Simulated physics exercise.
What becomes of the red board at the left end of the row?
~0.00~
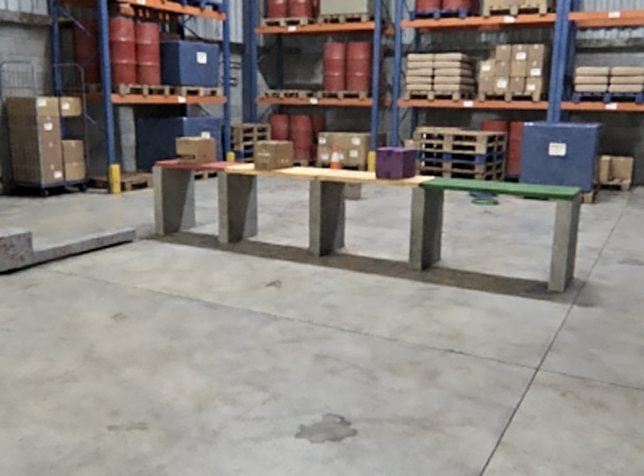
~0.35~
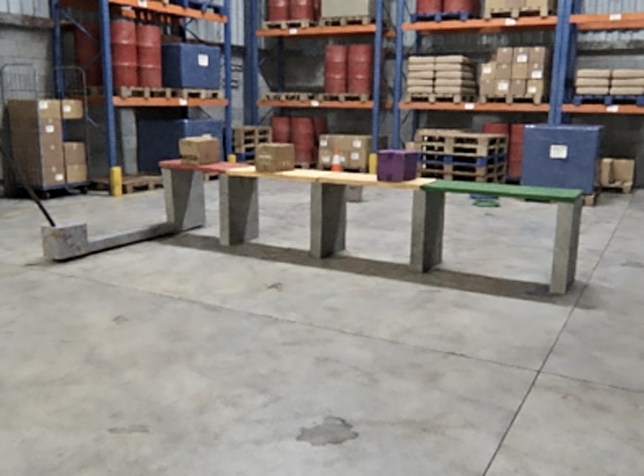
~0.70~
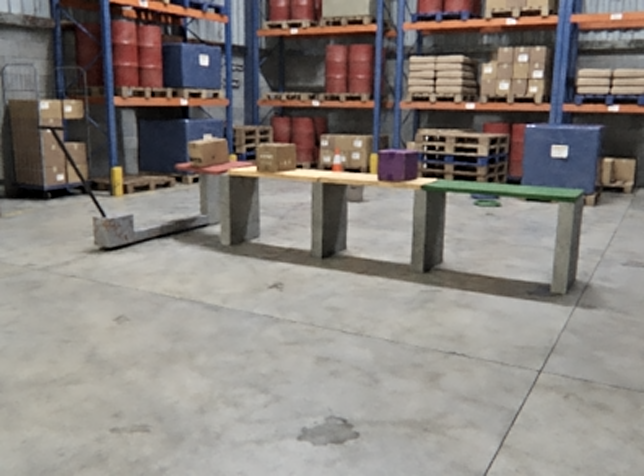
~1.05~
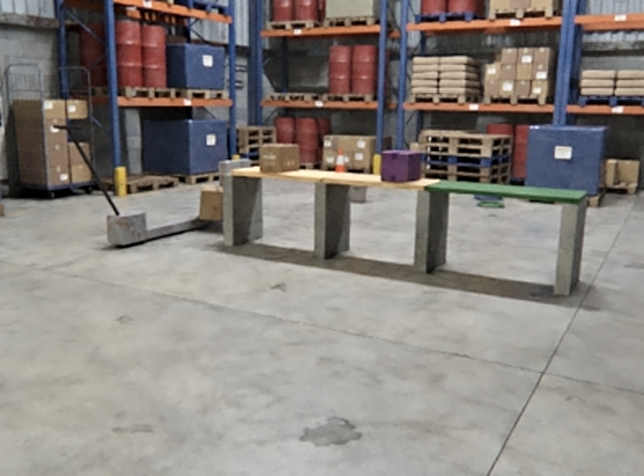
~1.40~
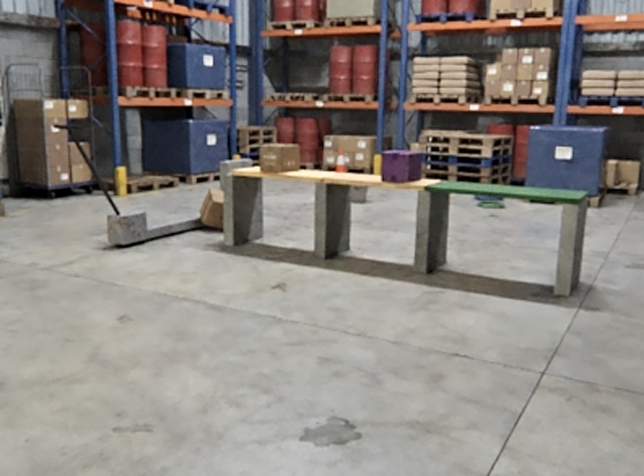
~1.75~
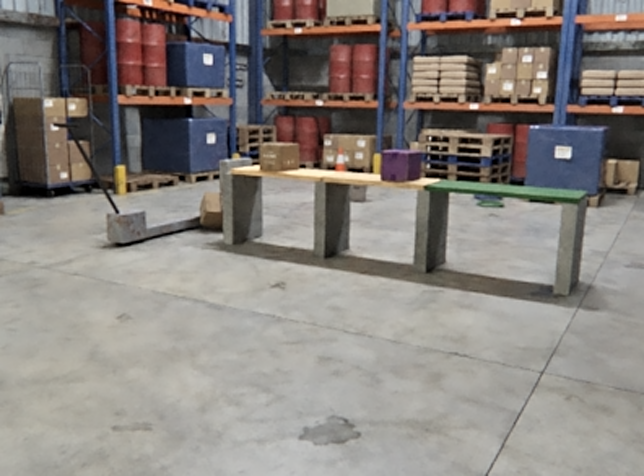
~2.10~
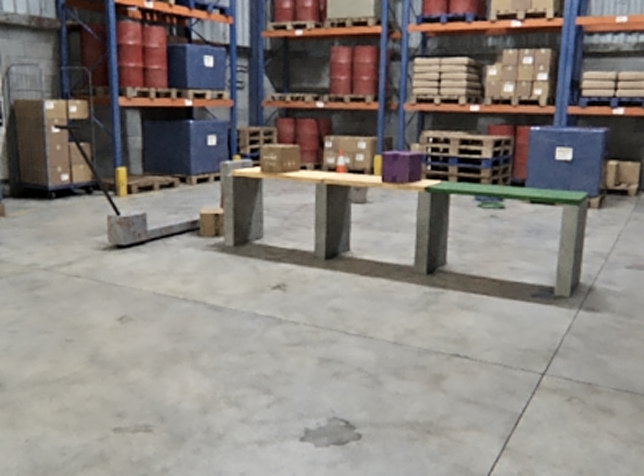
The red board falls as the block under it is pushed right, while the green board stays up.
